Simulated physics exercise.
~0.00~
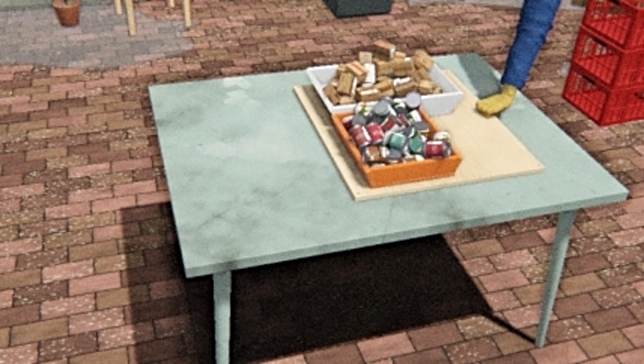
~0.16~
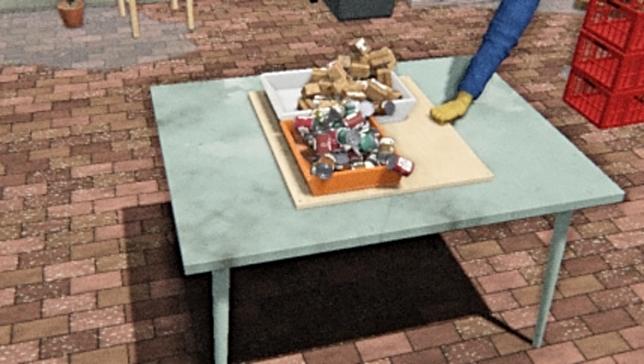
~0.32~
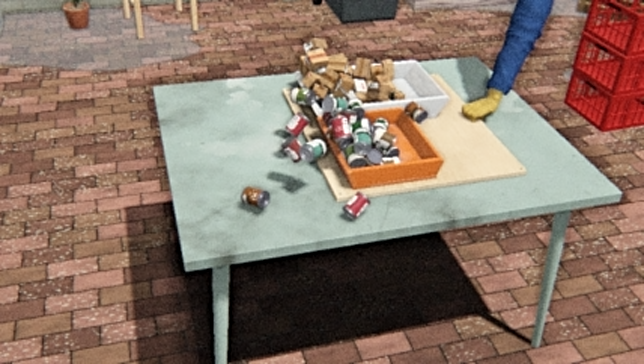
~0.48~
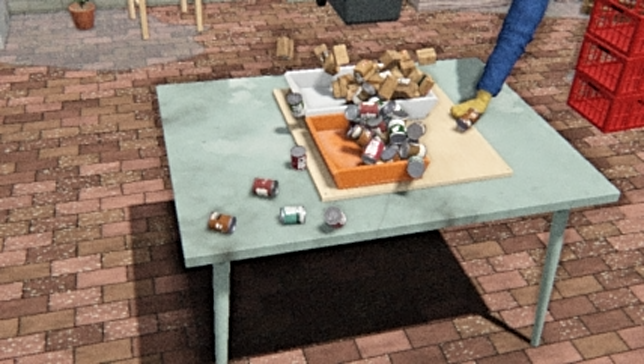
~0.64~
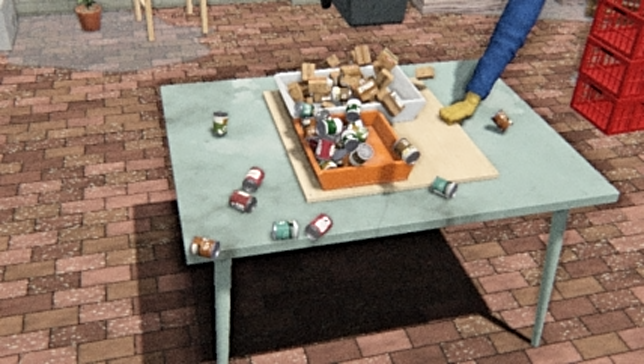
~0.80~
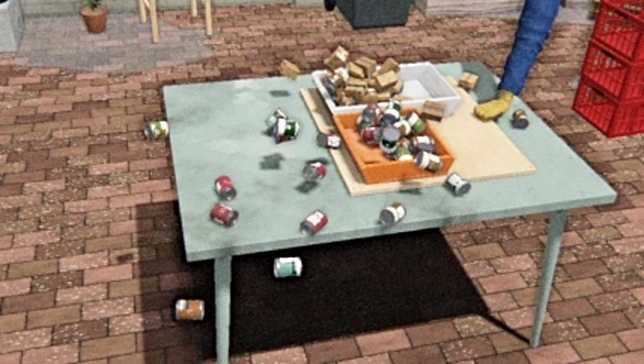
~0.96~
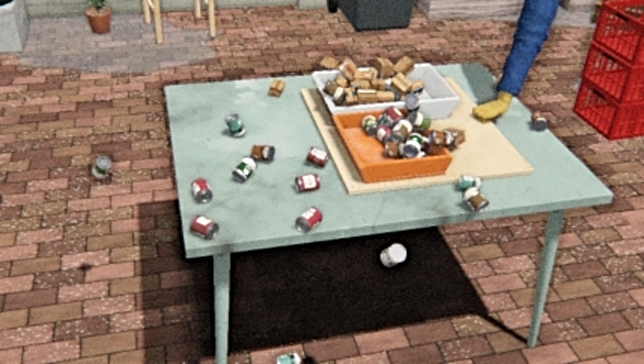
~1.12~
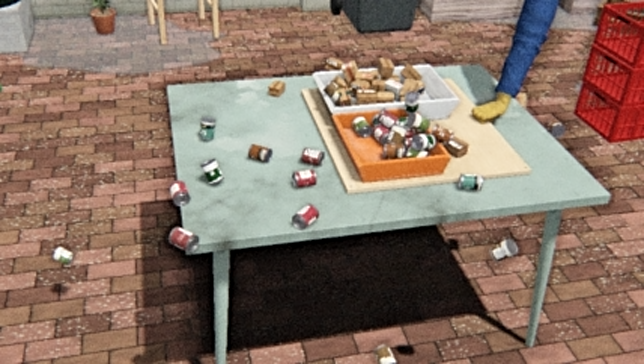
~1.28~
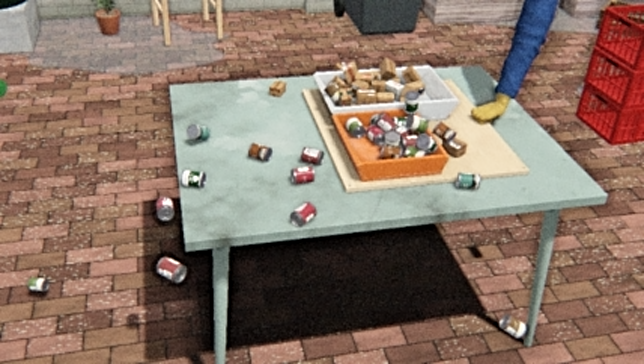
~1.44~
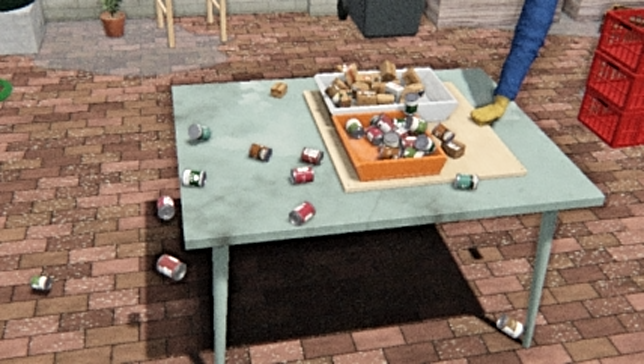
On a brick patio, a gloved hand jerks a board, spilling tins and parcels from tubs.
